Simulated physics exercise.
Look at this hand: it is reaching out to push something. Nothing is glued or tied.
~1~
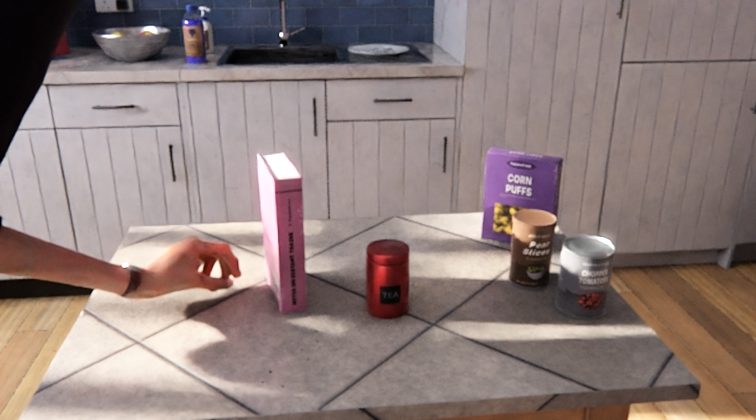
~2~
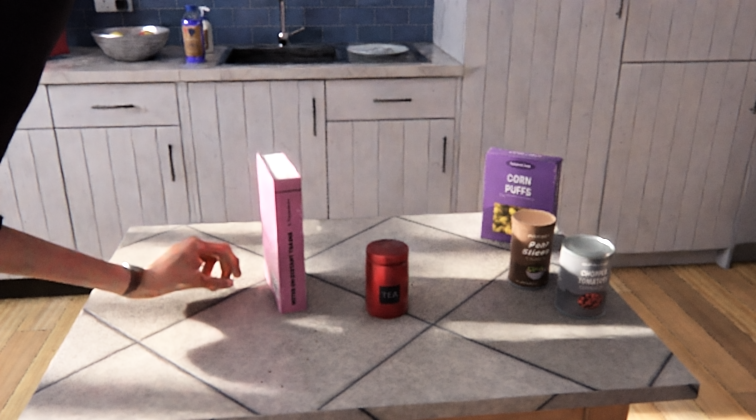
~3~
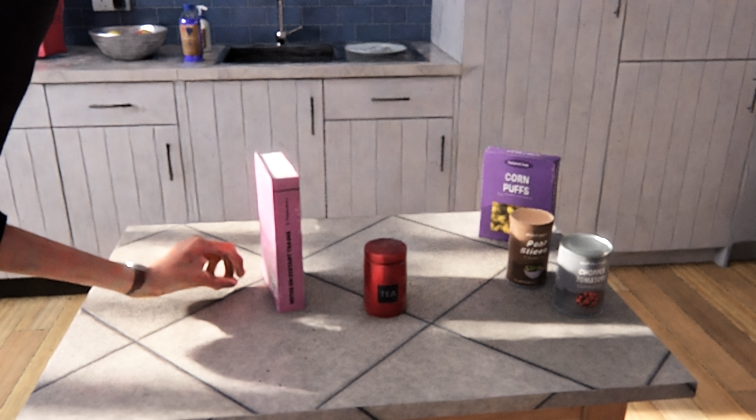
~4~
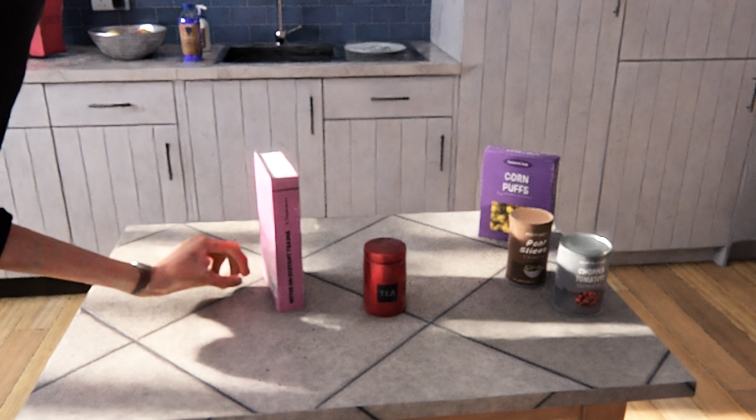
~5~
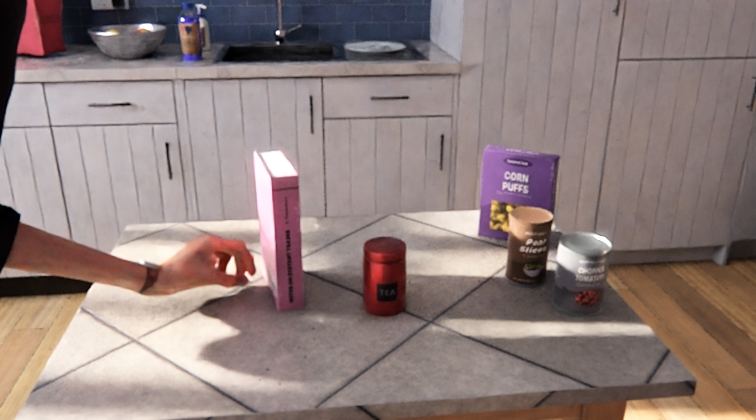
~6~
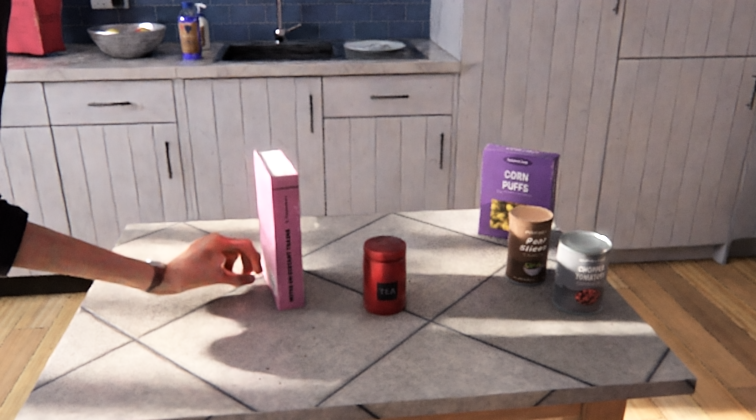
A tall pink book stands upright on a grey tiled table in a sunlit kitchen, viewed from slightly above, with pale cabinets and a sink behind. A red tea canister sits right of the book, and a purple corn puffs box, a brown can and a silver-grey can stand farther right. A hand at left edges slightly rightward toward the book, while the objects stay put and the view shifts very slightly.
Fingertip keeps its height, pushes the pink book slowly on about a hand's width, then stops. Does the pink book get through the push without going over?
Most likely it remains on its bottom.
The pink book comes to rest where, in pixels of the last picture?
Near pixel (340, 221).
Then, 0.30 s on from there, pink book shifted a little near (289, 226).
Then, 0.60 s on from there, pink book shifted a little near (308, 224).
Then, 0.80 s on from there, pink book shifted a little near (320, 223).
Then, 1.10 s on from there, pink book shifted about its own width near (338, 221).
In the end, moved from the start, pink book. At the end, from the last picture's camera, pink book near (340, 221).
